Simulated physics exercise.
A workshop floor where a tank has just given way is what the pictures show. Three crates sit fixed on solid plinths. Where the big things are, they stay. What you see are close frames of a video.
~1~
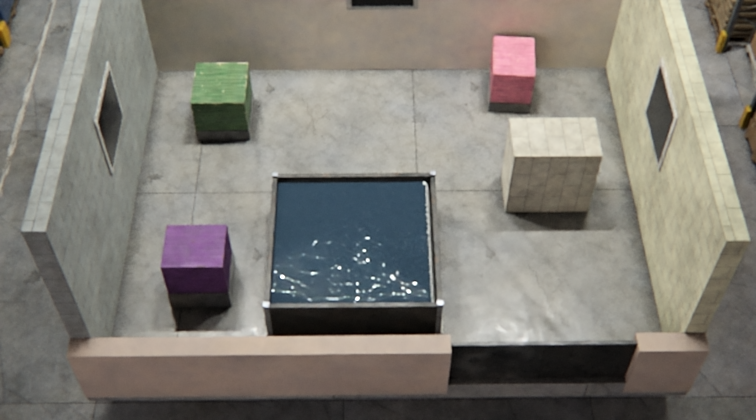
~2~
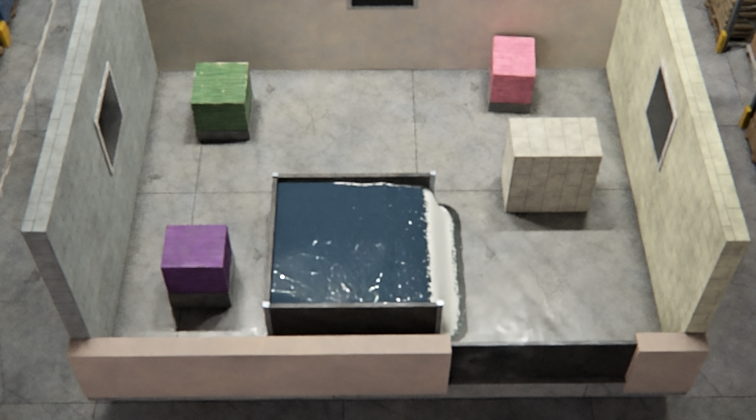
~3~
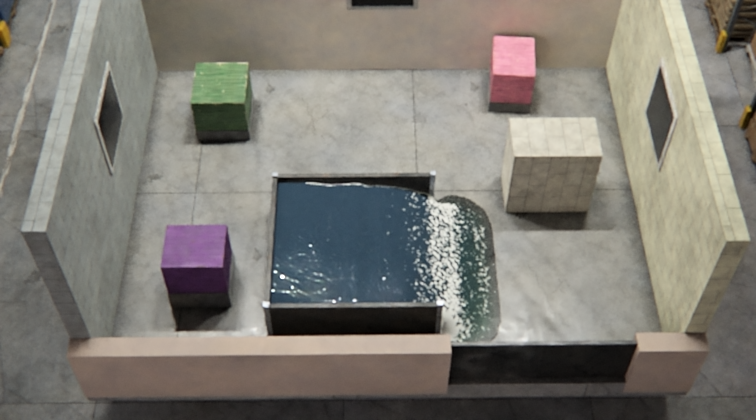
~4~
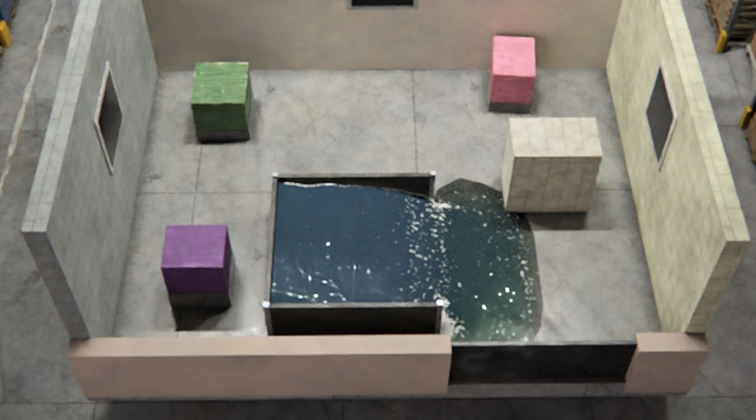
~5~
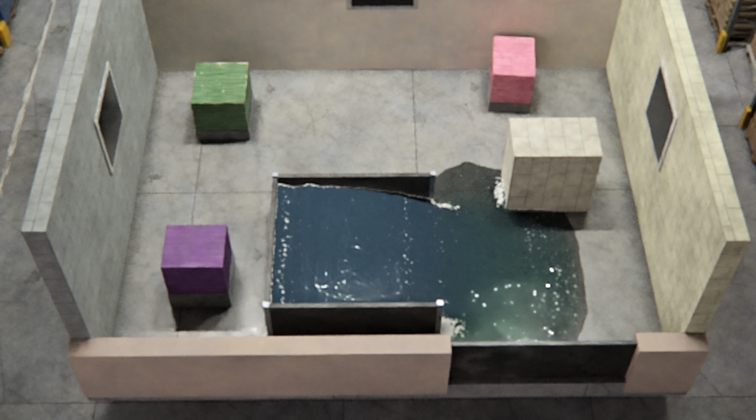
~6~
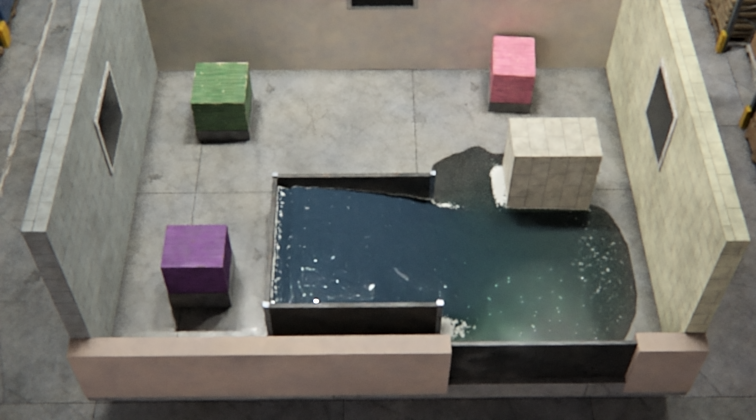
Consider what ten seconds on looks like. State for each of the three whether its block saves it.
In order: I expect the green crate to never get touched; I expect the purple crate to never get touched; I expect the pink crate to get touched.
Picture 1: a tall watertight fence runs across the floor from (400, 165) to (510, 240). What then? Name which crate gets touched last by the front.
The one in purple.
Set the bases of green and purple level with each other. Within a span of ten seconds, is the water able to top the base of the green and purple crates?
After ten seconds the green crate is unaffected, and the purple crate is unaffected.
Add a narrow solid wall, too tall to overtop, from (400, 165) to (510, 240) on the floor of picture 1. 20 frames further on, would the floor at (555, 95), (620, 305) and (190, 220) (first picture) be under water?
One by one: Soaked, soaked, spared.
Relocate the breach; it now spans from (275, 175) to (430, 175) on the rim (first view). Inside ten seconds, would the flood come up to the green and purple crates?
First the green crate: It is hit; then the purple crate: It is left alone.
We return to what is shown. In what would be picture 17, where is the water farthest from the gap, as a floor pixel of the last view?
My estimate: Roughly (606, 76).
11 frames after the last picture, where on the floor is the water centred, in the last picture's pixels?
It is near (507, 266).
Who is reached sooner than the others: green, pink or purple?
Answer: The pink crate.
A moment on, water covers 30 % of the floor; the green crate not reached, the purple crate not reached, the pink crate water round its plinth.
Next, water covers 45 % of the floor; the green crate not reached, the purple crate not reached, the pink crate water round its plinth.
Then, water covers 50 % of the floor; the green crate not reached, the purple crate not reached, the pink crate water round its plinth.
Later, water covers 80 % of the floor; the green crate water round its plinth, the purple crate water round its plinth, the pink crate water round its plinth.
In the end, water covers 100 % of the floor; the green crate stayed above the water, the purple crate stayed above the water, the pink crate was topped.
